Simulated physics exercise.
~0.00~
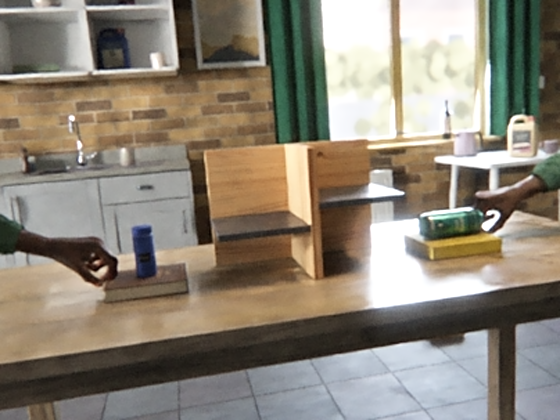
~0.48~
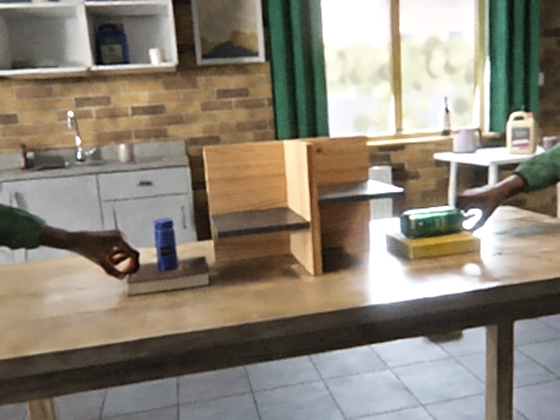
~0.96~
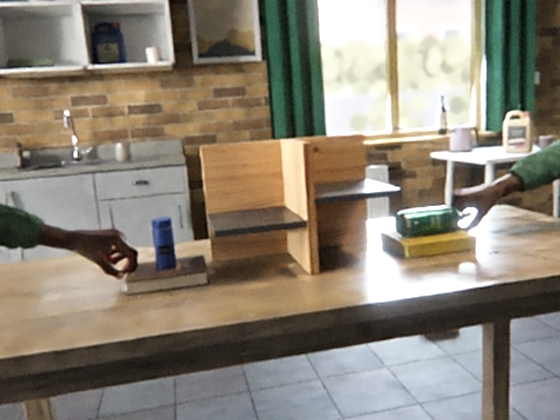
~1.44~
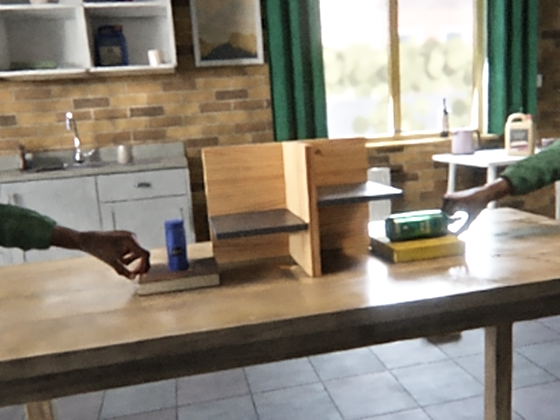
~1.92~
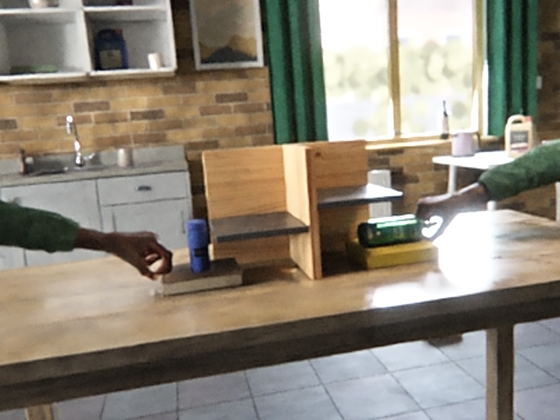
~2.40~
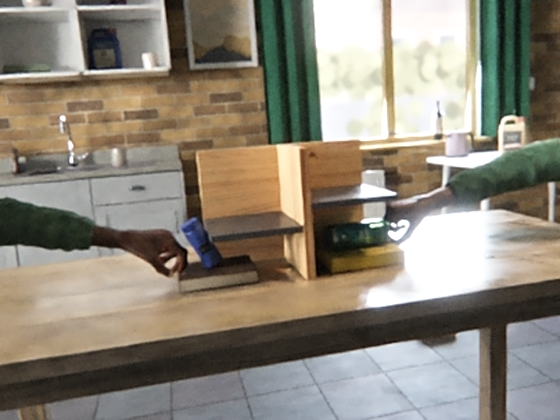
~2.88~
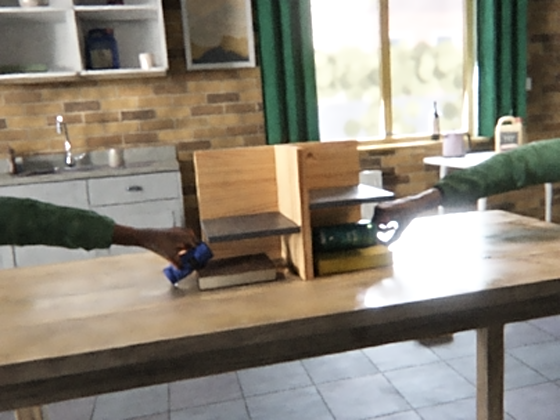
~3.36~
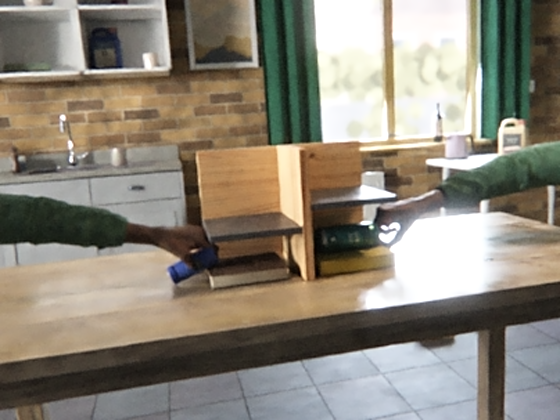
Two hands push bases inward; the green can slides under, but the blue shaker topples.
